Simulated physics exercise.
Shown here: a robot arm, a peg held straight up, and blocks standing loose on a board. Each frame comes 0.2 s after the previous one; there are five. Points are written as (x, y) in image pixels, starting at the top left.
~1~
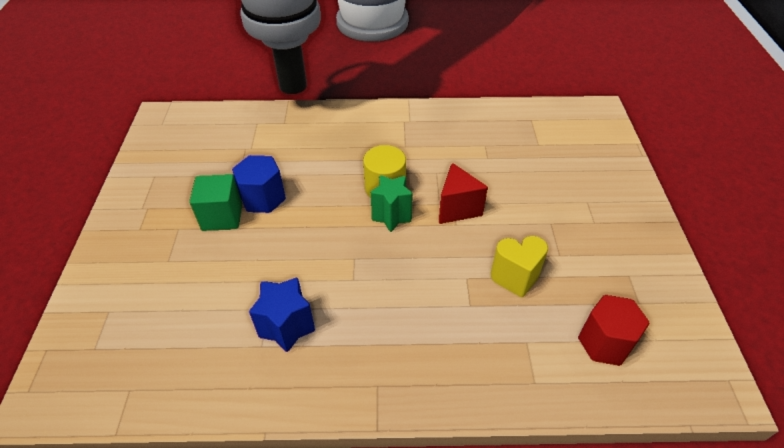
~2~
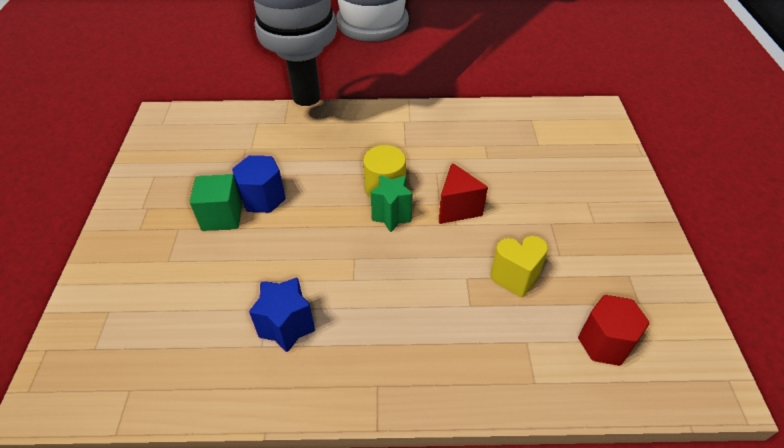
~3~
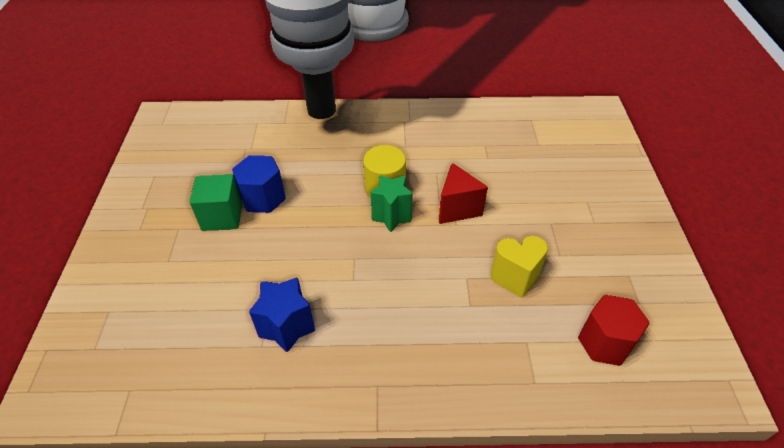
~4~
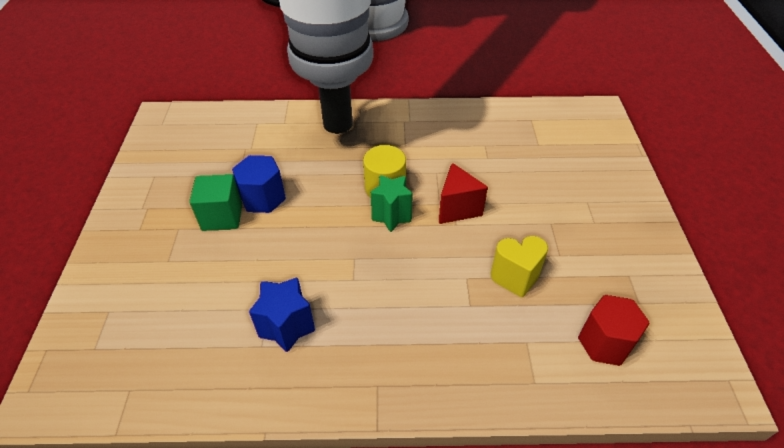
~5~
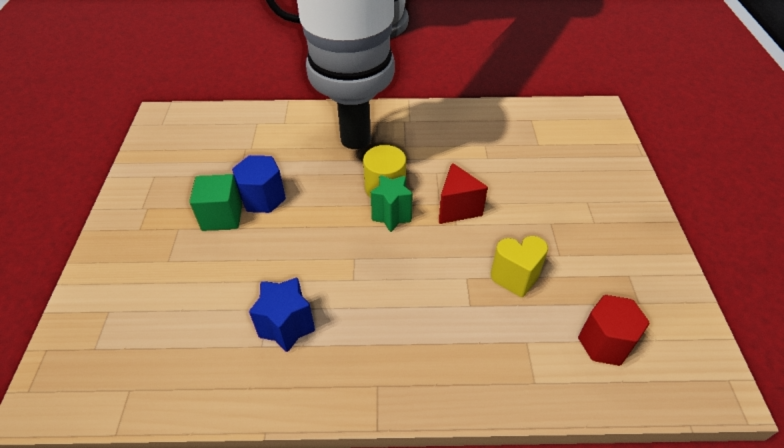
A robot arm moves its black peg right and forward over a board of still blocks.
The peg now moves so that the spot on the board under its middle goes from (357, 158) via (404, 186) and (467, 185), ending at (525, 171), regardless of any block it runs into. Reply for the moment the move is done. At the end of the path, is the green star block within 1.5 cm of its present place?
The answer is no.
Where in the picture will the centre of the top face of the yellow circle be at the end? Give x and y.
I'd say the yellow circle ends with its top centre at (423, 188).
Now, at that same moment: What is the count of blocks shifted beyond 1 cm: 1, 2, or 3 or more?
I'd put the number at three or more.
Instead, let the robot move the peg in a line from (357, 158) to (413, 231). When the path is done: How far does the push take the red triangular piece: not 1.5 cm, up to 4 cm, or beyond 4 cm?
My estimate: Under 1.5 cm.
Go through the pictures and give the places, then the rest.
Peg's lower end (293, 87); yellow circle (385, 158); green star block (392, 187); red triangular piece (461, 181), in the first picture.
Peg (307, 98); blocks still, in the second picture.
Peg (322, 111); blocks still, in the third picture.
Peg (338, 125); blocks still, in the fourth picture.
Peg (356, 140); yellow circle (385, 158); green star block (392, 187); red triangular piece (461, 181), in the fifth picture.
What follows on the original path. One third of the way, peg (405, 168); yellow circle (413, 184); green star block (397, 209), turned 25° clockwise.
Two thirds of the way, peg (470, 167); yellow circle (423, 188); green star block (397, 210), turned 30° clockwise; red triangular piece (475, 182), turned 40° clockwise.
At the end, peg (529, 153); yellow circle (423, 188); green star block (397, 210), turned 30° clockwise; red triangular piece (476, 182), turned 45° clockwise.
